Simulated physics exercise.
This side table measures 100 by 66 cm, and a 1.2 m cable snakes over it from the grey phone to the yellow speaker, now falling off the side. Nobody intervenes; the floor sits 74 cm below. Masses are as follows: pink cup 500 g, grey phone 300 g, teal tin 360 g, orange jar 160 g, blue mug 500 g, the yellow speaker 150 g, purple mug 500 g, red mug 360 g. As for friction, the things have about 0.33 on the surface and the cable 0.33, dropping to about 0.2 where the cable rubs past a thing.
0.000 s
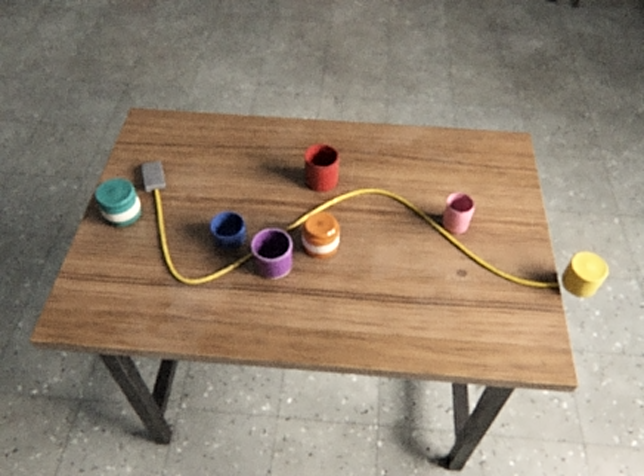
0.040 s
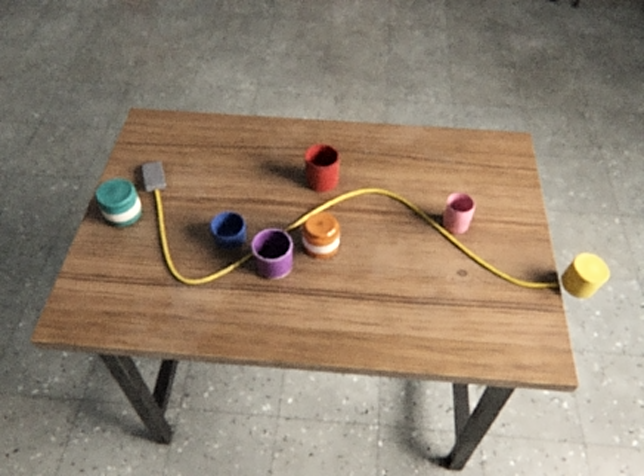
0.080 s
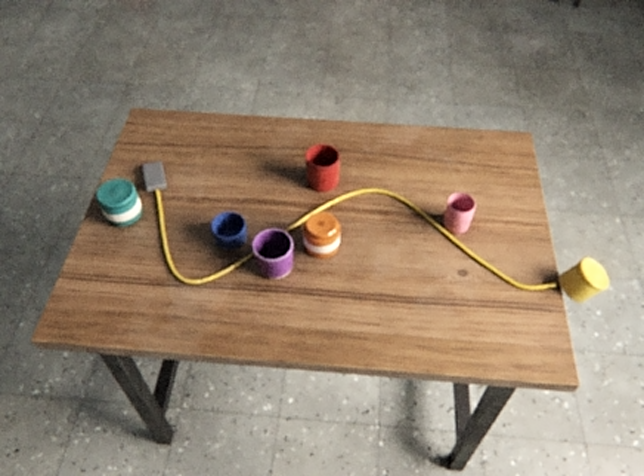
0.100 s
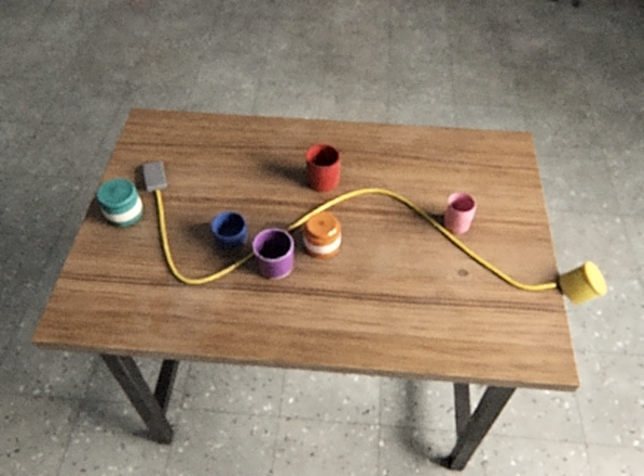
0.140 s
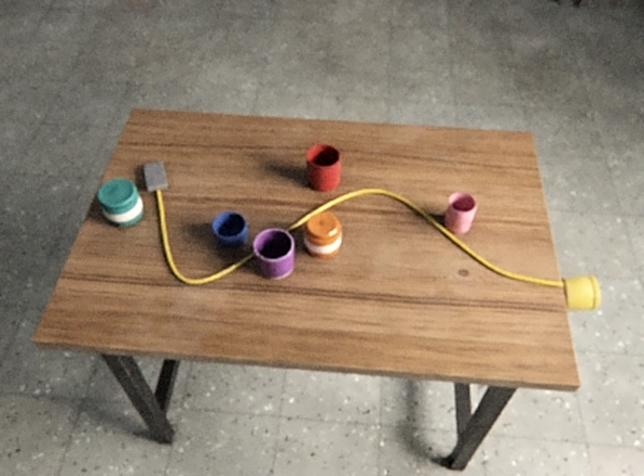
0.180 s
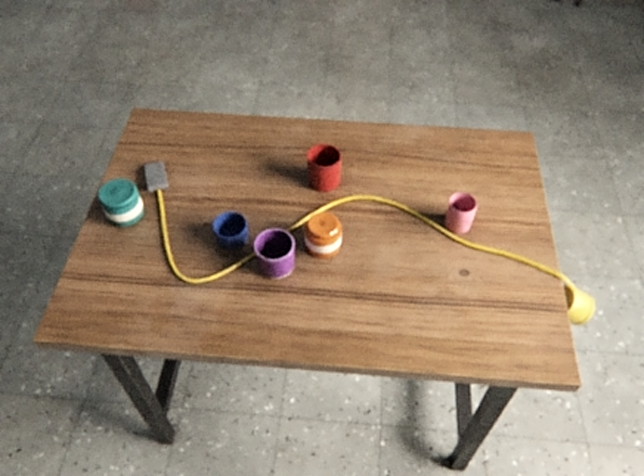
On a wooden side table, a yellow cylinder-shaped object on a cable tips over the right edge and sinks, the cable shifting.
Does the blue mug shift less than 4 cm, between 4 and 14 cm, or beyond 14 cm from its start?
The way it looks, its move will be next to nothing.
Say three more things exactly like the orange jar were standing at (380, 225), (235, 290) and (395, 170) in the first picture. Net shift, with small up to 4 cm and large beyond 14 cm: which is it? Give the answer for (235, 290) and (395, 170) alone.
Result, in order: Minor / minor.
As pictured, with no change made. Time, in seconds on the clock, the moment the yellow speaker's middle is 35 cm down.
Roughly 0.55 s.
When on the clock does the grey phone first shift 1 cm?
Estimate for the grey phone: Near 0.38 seconds.
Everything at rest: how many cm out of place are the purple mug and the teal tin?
The purple mug ends up around 0 cm from its start and the teal tin around 0 cm.
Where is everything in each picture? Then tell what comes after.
The first picture shows shows, blue mug (227, 224); cable runs through (502, 274) (413, 207) (234, 266) (162, 234).
The second picture shows shows, yellow speaker (590, 267); cable runs through (502, 275) (163, 235).
The third picture shows shows, yellow speaker (584, 280); cable runs through (502, 276) (163, 235).
The fourth picture shows shows, yellow speaker (583, 284); cable runs through (502, 276) (164, 235).
The fifth picture shows shows, yellow speaker (579, 293); cable runs through (505, 274) (164, 235).
The sixth picture shows shows, blue mug (230, 224); cable runs through (528, 262) (421, 217) (237, 265) (165, 234).
By 0.4 s, the cable's tail end at (175, 194); blue mug 1 cm off its start, yellow speaker over the edge, orange jar 4 cm off its start.
By 0.7 s, the cable's tail end at (178, 196); blue mug 1 cm off its start, yellow speaker over the edge, orange jar 5 cm off its start.
By 0.9 s, the cable's tail end at (180, 199); blue mug 1 cm off its start at (234, 220), yellow speaker over the edge, grey phone 5 cm off its start at (168, 185).
By 1.2 s, the cable's tail end at (180, 199); blue mug 1 cm off its start, grey phone 5 cm off its start, orange jar 5 cm off its start.
By 2.4 s, the cable's tail end at (180, 199); blue mug 1 cm off its start at (234, 220), grey phone 5 cm off its start at (169, 185), orange jar 5 cm off its start at (328, 242), yellow speaker over the edge.
